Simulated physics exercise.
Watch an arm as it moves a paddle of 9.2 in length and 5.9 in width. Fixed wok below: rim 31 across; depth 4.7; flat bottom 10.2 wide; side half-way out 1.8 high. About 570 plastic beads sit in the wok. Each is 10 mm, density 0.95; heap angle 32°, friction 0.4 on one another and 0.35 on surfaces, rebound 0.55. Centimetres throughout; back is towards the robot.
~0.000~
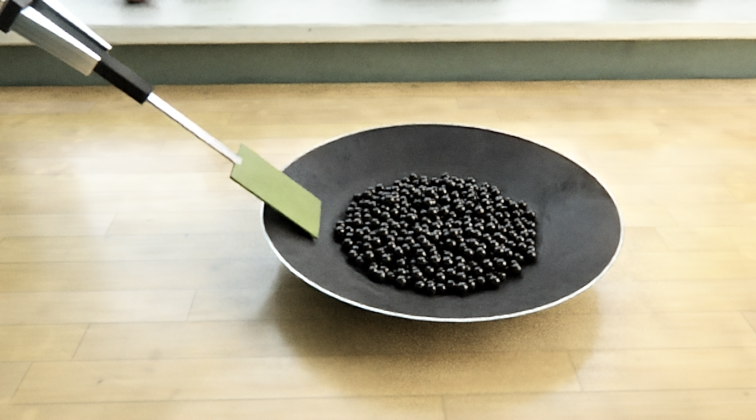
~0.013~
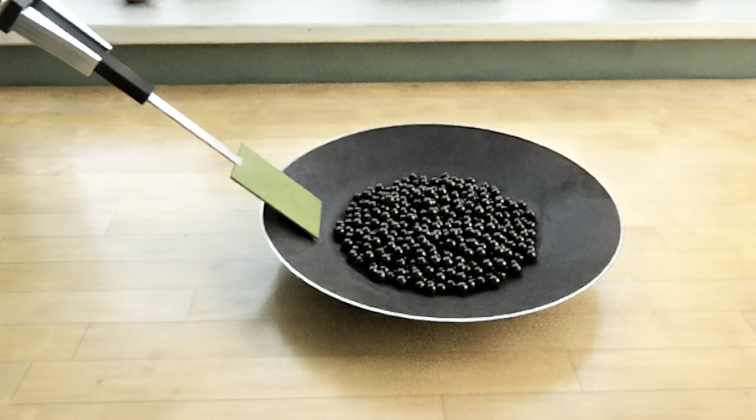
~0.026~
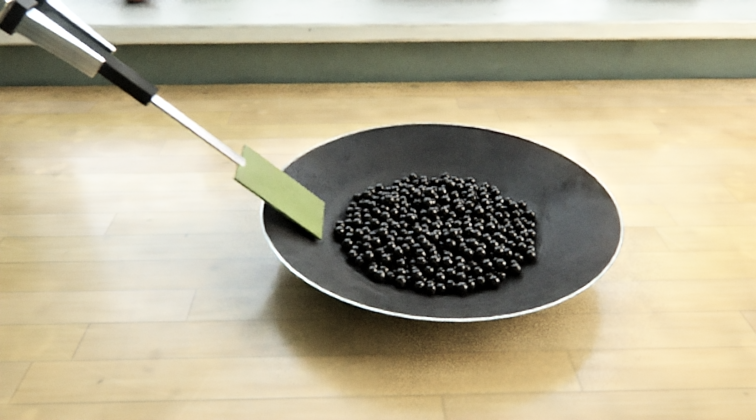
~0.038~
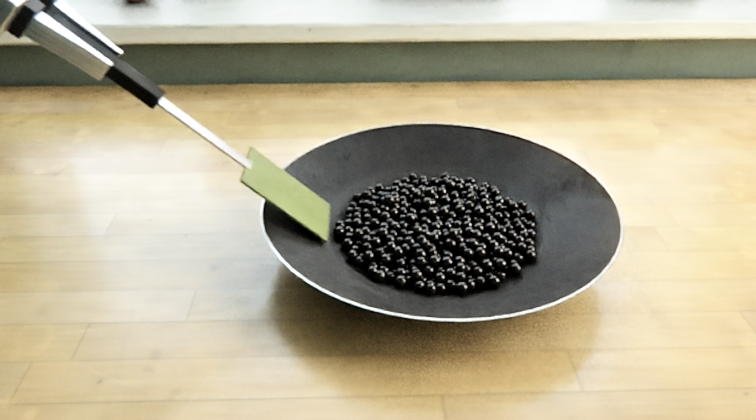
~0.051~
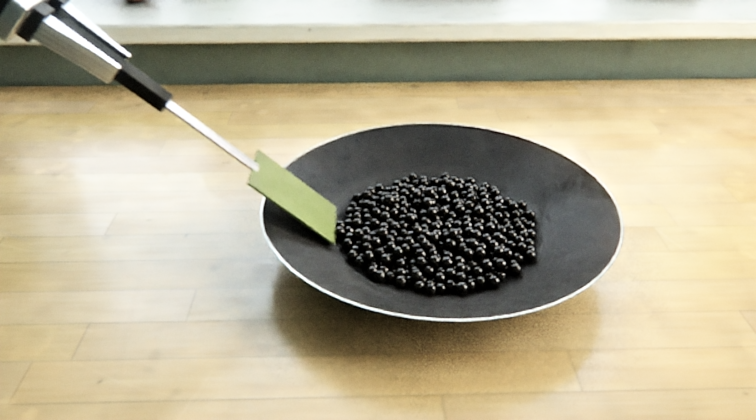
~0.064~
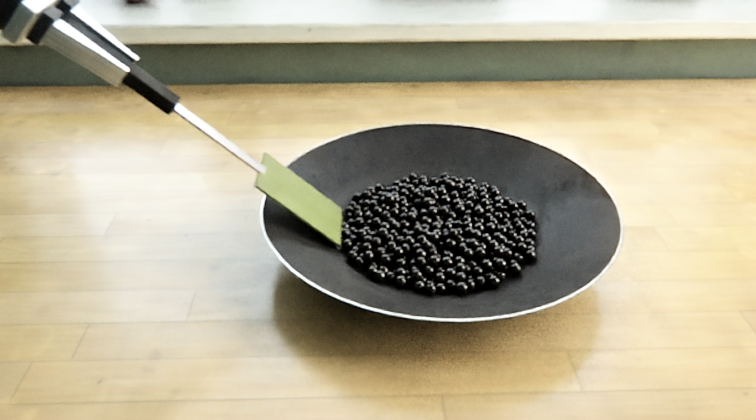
A green paddle slides slightly right and down to the edge of the black beads.
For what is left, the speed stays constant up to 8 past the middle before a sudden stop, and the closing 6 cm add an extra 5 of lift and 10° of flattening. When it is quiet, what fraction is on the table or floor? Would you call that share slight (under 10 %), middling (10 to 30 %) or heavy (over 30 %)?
It is slight.
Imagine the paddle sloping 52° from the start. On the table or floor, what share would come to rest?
About 0 per cent.
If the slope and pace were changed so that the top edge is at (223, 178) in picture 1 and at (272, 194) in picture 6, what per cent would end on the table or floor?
10 %.
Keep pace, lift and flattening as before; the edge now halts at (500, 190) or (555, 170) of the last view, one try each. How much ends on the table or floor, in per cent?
I'd say roughly 0 per cent, then roughly 5 per cent.
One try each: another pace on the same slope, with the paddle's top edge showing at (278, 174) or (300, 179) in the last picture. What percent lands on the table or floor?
Roughly 10 and 15 percent.
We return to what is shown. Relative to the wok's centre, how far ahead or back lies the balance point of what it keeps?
What stays is shifted forward by around 3.5 cm.
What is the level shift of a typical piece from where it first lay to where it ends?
Distance: Around 3 cm.
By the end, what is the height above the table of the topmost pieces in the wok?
Height at rest: Roughly 5.0 cm.
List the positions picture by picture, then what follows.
In the first picture, paddle top edge at (236, 160), sloping 43°; upper third of the load around (436, 224), from x 340 to 530, top at y 175; 569 in the wok.
In the second picture, paddle top edge at (236, 160), sloping 43°; upper third of the load around (435, 224), from x 340 to 530, top at y 175.
In the third picture, paddle top edge at (240, 161), sloping 43°; upper third of the load around (435, 224), from x 340 to 530, top at y 175.
In the fourth picture, paddle top edge at (246, 163), sloping 43°; upper third of the load around (435, 224), from x 340 to 530, top at y 175.
In the fifth picture, paddle top edge at (253, 166), sloping 43°; upper third of the load around (435, 224), from x 340 to 530, top at y 175.
In the sixth picture, paddle top edge at (260, 168), sloping 43°; upper third of the load around (436, 223), from x 345 to 530, top at y 175; 569 in the wok.
After 0.21 s, sloping 43°, highest piece 4 above the table; 569 in the wok.
After 0.35 s, sloping 40°, highest piece 5 above the table; 569 in the wok.
After 0.62 s, sloping 33°, highest piece 6 above the table; 563 in the wok, 3 on the table or floor, 3 on the blade or in flight.
After 1.67 s, sloping 33°, highest piece 5 above the table; 563 in the wok, 6 on the table or floor.
At rest, 563 in the wok, 6 on the table or floor. That is 1 % on the table or floor.
